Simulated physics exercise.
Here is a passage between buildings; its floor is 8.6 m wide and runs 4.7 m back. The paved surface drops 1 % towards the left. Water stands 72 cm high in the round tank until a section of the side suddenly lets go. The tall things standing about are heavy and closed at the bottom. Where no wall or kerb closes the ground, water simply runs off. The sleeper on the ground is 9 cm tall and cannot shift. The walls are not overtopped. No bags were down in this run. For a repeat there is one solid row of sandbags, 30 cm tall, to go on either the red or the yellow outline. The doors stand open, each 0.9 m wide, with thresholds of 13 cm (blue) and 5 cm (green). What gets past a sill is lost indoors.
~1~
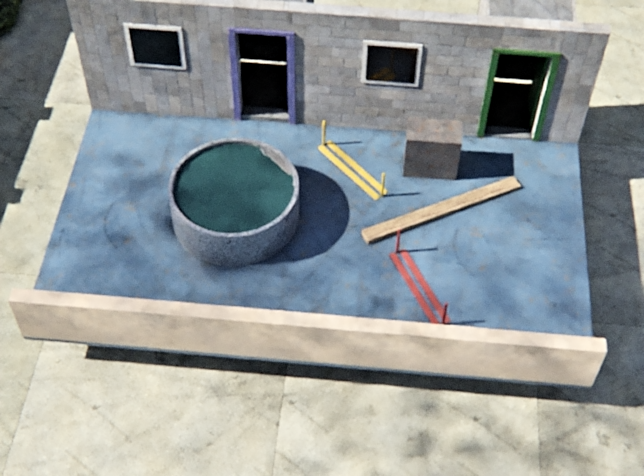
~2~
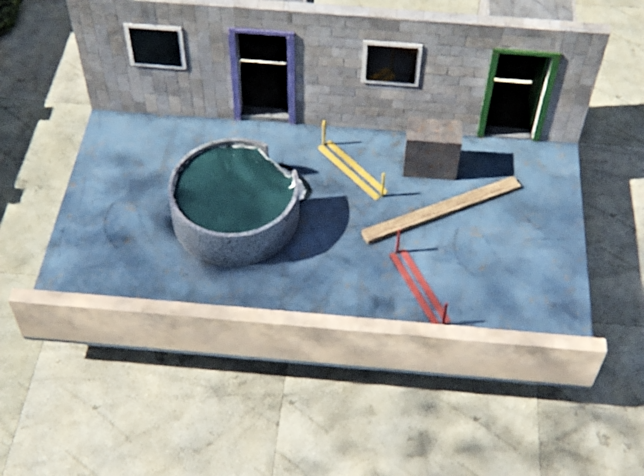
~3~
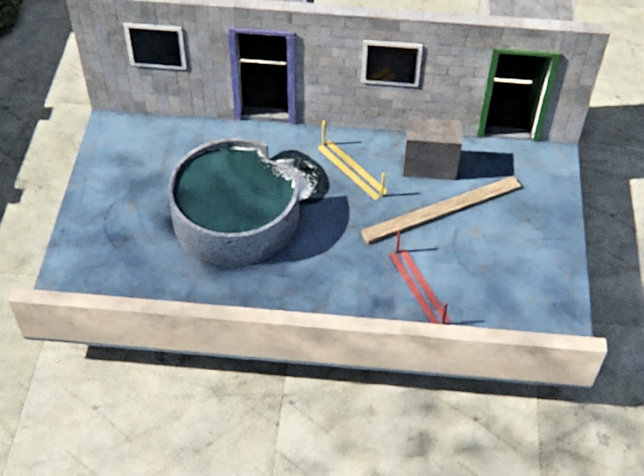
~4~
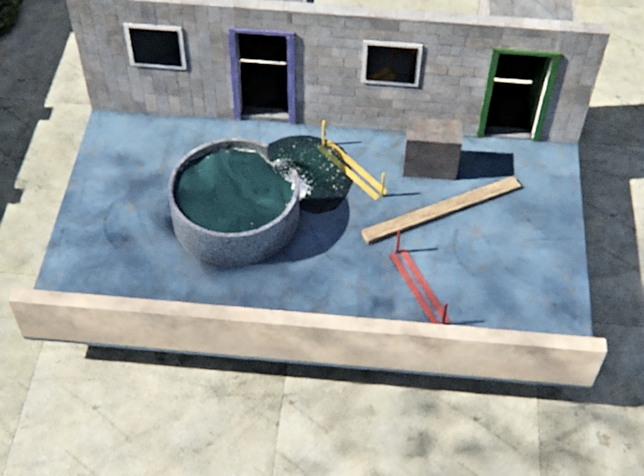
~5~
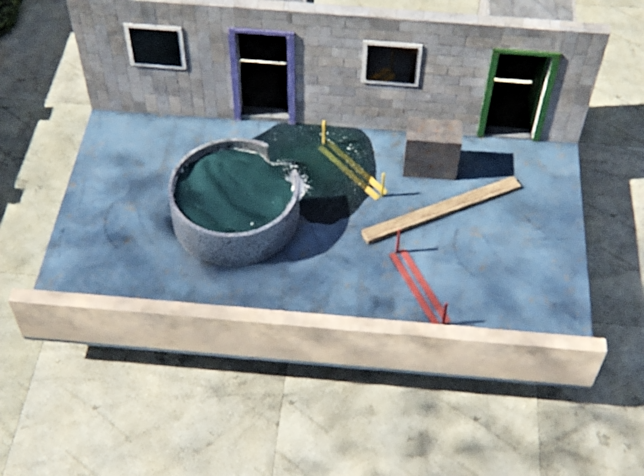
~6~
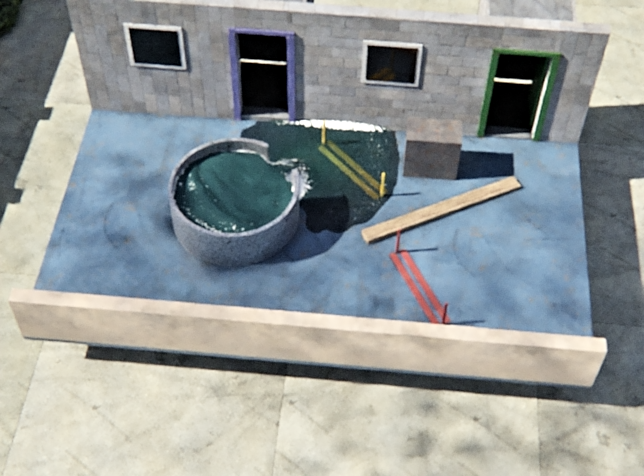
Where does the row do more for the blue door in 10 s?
Lay them on the red one.
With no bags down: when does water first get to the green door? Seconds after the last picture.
Green 0.6 s.
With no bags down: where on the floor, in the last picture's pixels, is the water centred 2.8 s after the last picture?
Around (308, 186).
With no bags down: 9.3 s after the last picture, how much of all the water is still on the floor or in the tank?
Roughly 58 in a hundred.
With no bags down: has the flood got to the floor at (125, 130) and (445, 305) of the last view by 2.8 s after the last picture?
In that order: Under water, dry.
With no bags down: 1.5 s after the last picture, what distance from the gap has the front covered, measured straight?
Roughly 5.2 m.
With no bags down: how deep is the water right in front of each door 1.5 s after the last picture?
Depths in cm: Blue 12, green 6.
Then, 0.7 s after the last picture water covers 20 % of the floor and is deepest (36 cm) near (286, 182) in the run without bags; in at the blue door, 2 L with no bags, 2 L with the row on red, 2 L on yellow.
Then, 1.5 s after the last picture water covers 30 % of the floor and is deepest (31 cm) near (401, 131) in the run without bags; in at the blue door, 10 L with no bags, 8 L with the row on red, 12 L on yellow.
Then, 2.8 s after the last picture water covers 40 % of the floor and is deepest (23 cm) near (371, 143) in the run without bags; in at the blue door, 13 L with no bags, 11 L with the row on red, 30 L on yellow.
Then, 5.3 s after the last picture water covers 45 % of the floor and is deepest (15 cm) near (323, 133) in the run without bags; in at the blue door, 14 L with no bags, 12 L with the row on red, 43 L on yellow.
Then, 9.3 s after the last picture water covers 50 % of the floor and is deepest (10 cm) near (330, 155) in the run without bags; in at the blue door, 14 L with no bags, 12 L with the row on red, 45 L on yellow.
